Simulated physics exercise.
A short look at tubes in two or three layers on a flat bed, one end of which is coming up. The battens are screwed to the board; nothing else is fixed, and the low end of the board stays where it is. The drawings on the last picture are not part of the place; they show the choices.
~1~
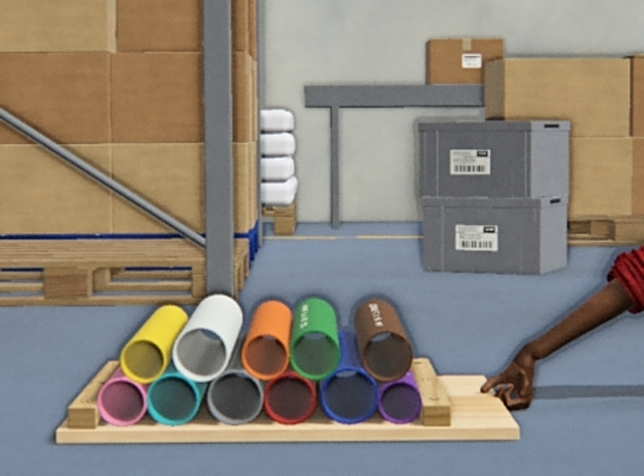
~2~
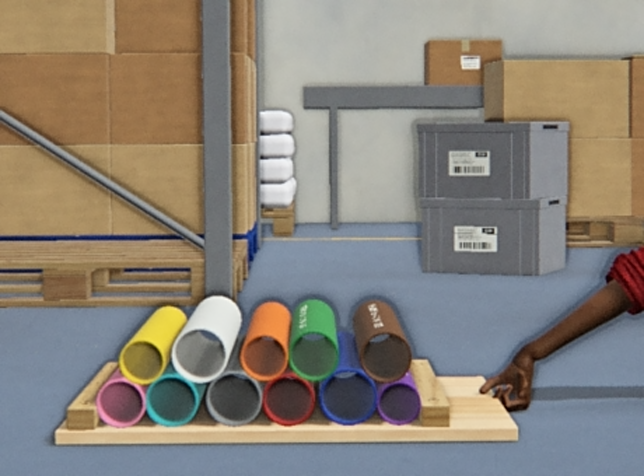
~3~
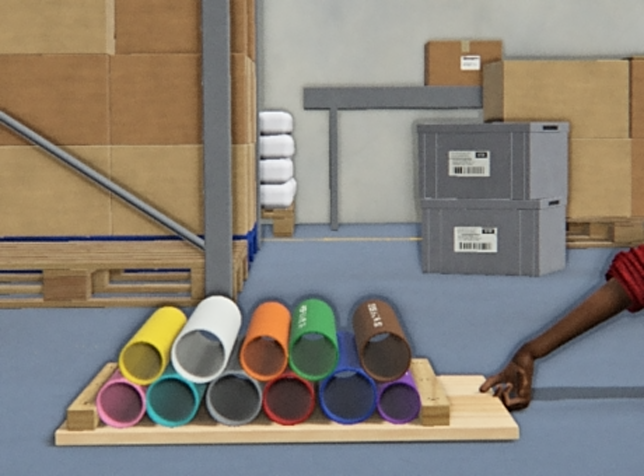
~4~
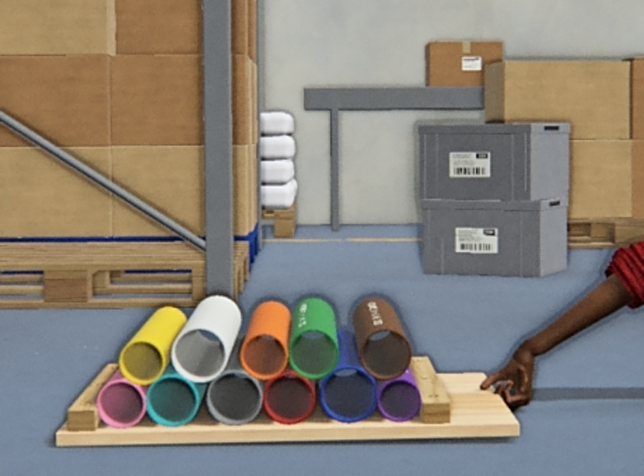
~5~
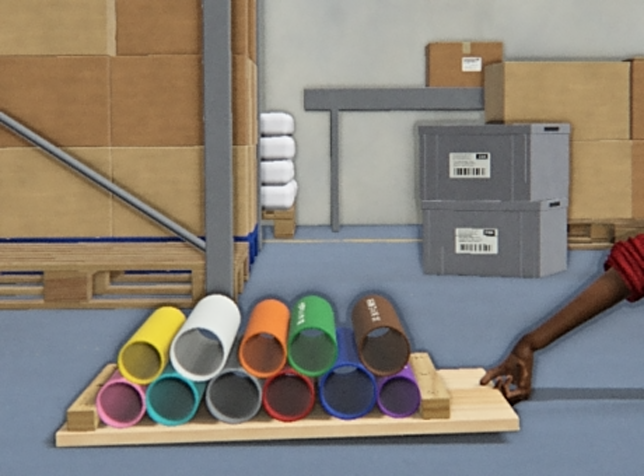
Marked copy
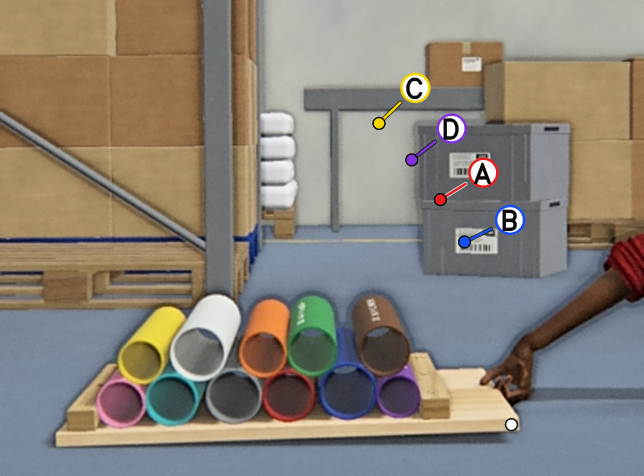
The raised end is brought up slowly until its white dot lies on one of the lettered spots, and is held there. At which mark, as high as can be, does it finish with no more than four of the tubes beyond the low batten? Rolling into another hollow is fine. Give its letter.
At most to D.
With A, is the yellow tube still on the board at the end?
No, with A.
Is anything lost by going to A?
Yes.
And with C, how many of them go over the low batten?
With C, five.
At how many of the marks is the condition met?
The number is three.
On the copy, A at (440, 199); B at (464, 242); C at (379, 123); D at (412, 160); the white dot at (511, 425).
On D. First, board at 20°.
Then, board at 38°.
Finally, board at 38°, four over the low batten (green, yellow, orange, white).
By contrast, A four over the low batten (green, yellow, orange, white); B none over the low batten; C five over the low batten.
